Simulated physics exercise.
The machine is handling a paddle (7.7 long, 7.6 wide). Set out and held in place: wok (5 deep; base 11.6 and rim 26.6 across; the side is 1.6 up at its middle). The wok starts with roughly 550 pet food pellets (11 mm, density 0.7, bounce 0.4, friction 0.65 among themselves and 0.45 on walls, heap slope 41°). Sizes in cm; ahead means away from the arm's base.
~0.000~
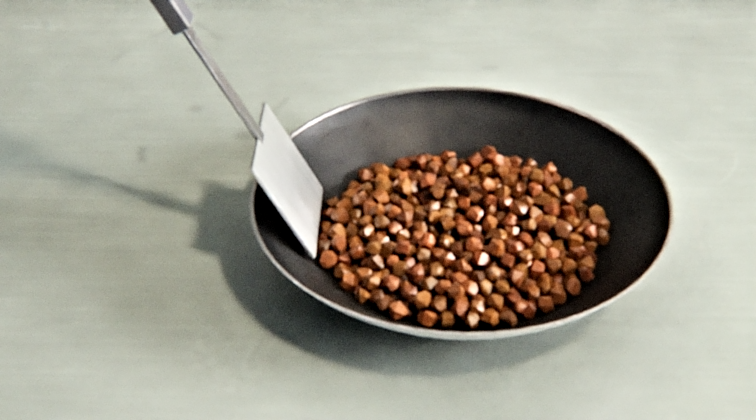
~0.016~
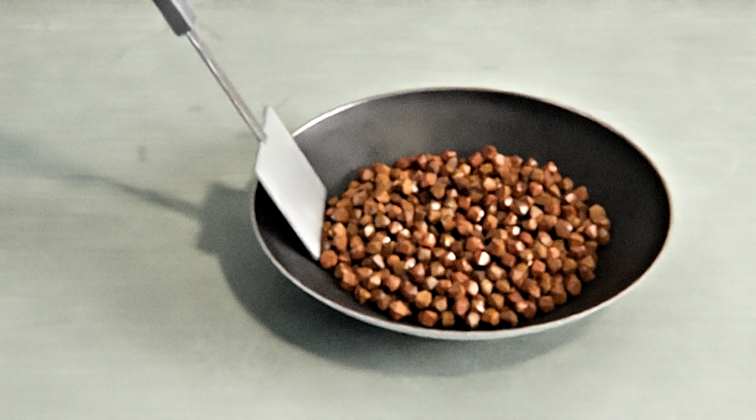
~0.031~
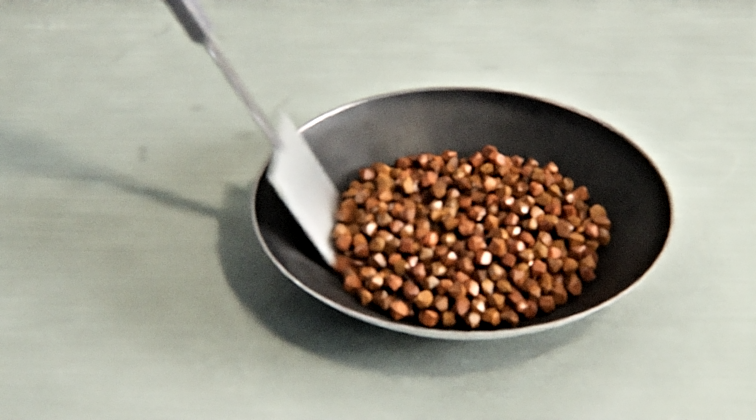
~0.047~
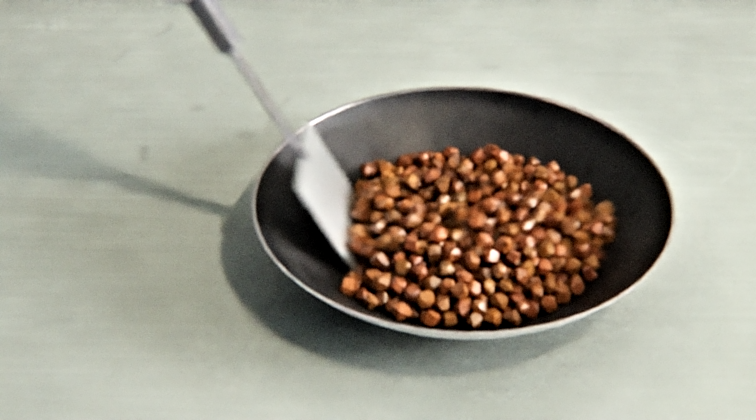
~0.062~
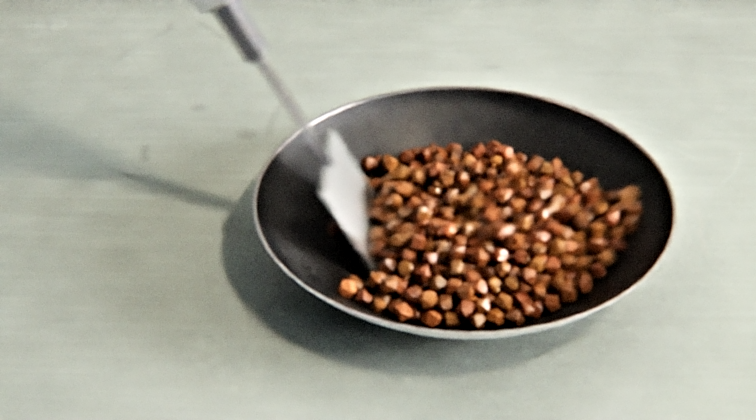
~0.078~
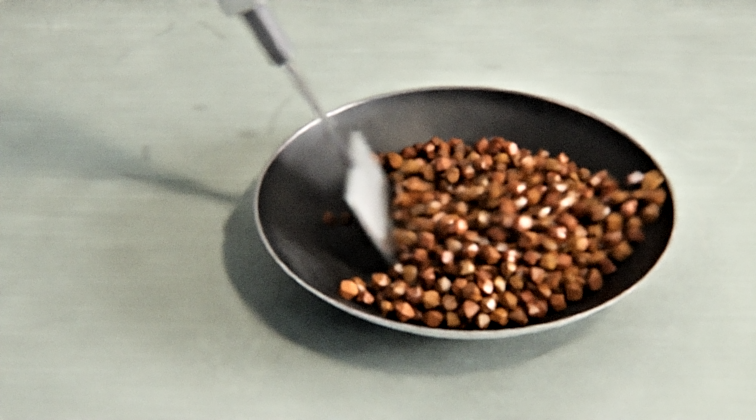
A flat metal paddle on a thin handle rests at the left side of a dark wok of brown pellets, then sweeps rightward through the wok, pushing the pellets toward the right side and leaving a few behind near the front rim.
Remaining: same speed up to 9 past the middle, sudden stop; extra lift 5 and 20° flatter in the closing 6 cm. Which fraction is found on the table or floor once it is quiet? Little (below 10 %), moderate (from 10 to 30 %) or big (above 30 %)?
On the table or floor the share is big, above 30 %.
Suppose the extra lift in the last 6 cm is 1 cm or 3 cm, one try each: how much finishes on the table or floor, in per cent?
Some 50 and 45 per cent.
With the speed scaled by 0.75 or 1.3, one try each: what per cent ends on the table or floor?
Some 30 and 40 per cent.
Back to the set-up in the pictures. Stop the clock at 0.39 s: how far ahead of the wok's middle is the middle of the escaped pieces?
Roughly 24 cm.
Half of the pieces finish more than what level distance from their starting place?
Roughly 9 cm.
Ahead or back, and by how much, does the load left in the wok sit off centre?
About 3.0 cm ahead.
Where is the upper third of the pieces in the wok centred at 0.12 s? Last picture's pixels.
At about (558, 211).
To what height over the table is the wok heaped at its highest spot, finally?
Some 5.0 cm.
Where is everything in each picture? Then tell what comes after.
The first picture shows the paddle top edge at (258, 134), sloping 63°; upper third of the load around (462, 218), from x 325 to 600, top at y 155; 551 in the wok.
The second picture shows the paddle top edge at (261, 136), sloping 63°; upper third of the load around (463, 218), from x 325 to 600, top at y 155.
The third picture shows the paddle top edge at (277, 144), sloping 63°; upper third of the load around (461, 218), from x 335 to 600, top at y 155.
The fourth picture shows the paddle top edge at (302, 154), sloping 63°; upper third of the load around (467, 217), from x 340 to 605, top at y 150.
The fifth picture shows the paddle top edge at (327, 160), sloping 63°; upper third of the load around (485, 215), from x 335 to 630, top at y 150.
The sixth picture shows the paddle top edge at (351, 163), sloping 63°; upper third of the load around (508, 210), from x 330 to 655, top at y 145; 551 in the wok.
After 0.12 s, sloping 63°, highest piece 8 above the table; 546 in the wok, 5 on the blade or in flight.
After 0.17 s, sloping 57°, highest piece 8 above the table; 539 in the wok, 12 on the blade or in flight.
After 0.39 s, sloping 43°, highest piece 13 above the table; 327 in the wok, 165 on the table or floor, 59 on the blade or in flight.
After 1.44 s, sloping 43°, highest piece 5 above the table; 327 in the wok, 224 on the table or floor.
In the end, 327 in the wok, 224 on the table or floor. That is 41 % on the table or floor.
